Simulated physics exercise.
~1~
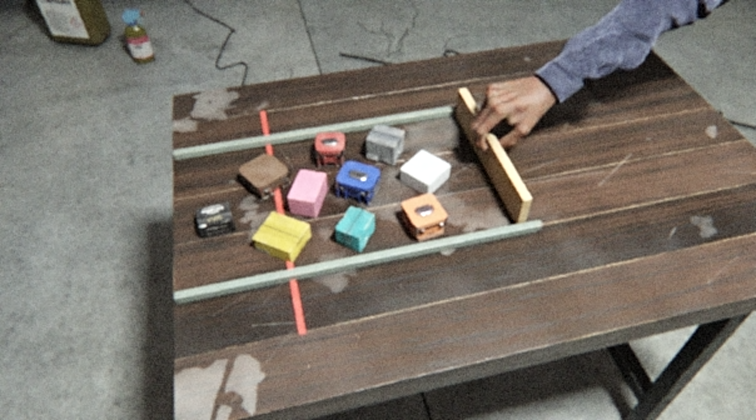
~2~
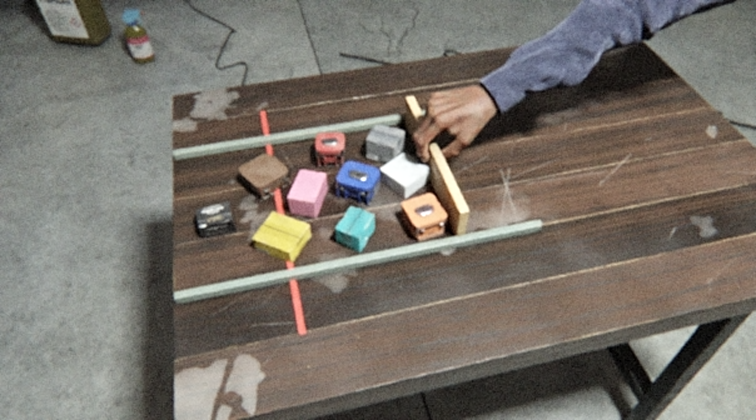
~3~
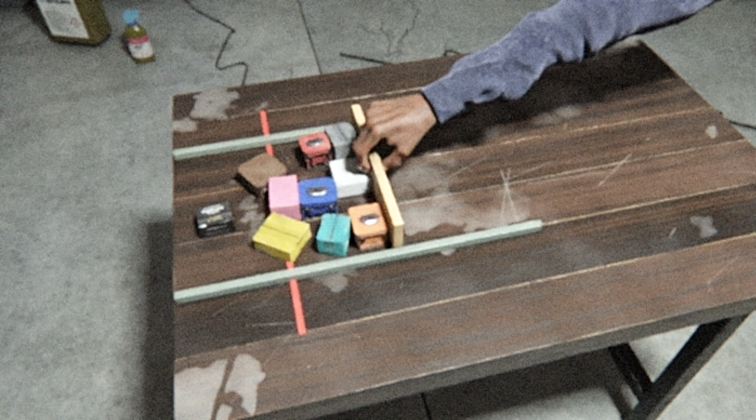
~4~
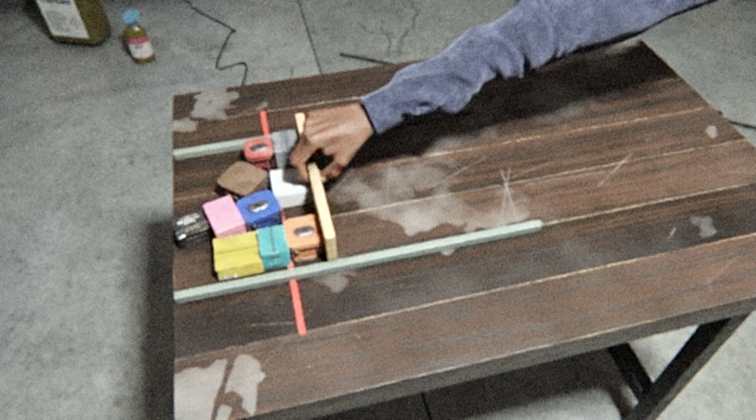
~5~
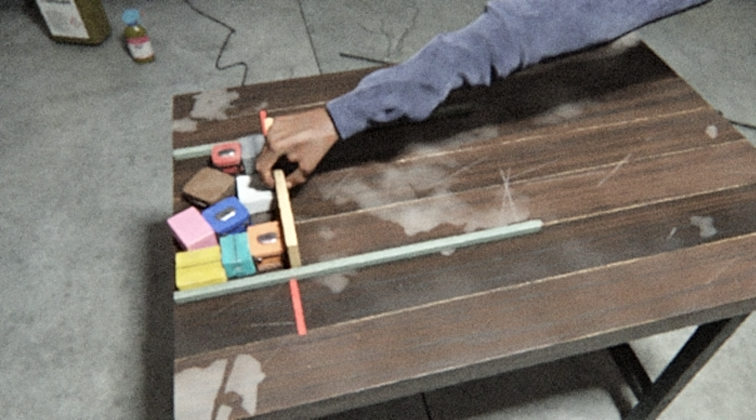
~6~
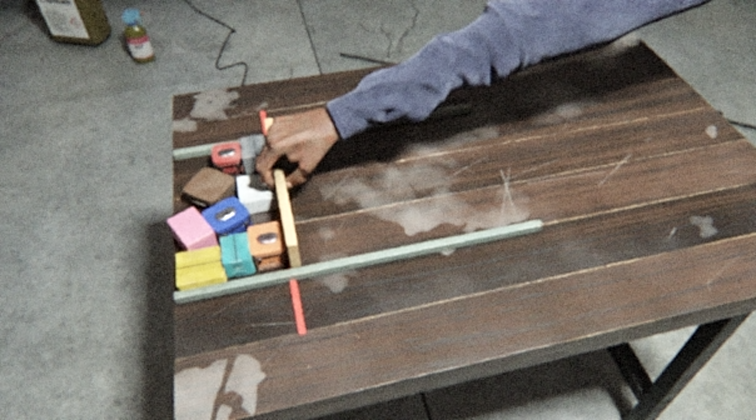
A hand pushing a wooden board left along a channel, sweeping coloured boxes to the table's end, the black one dropping off.
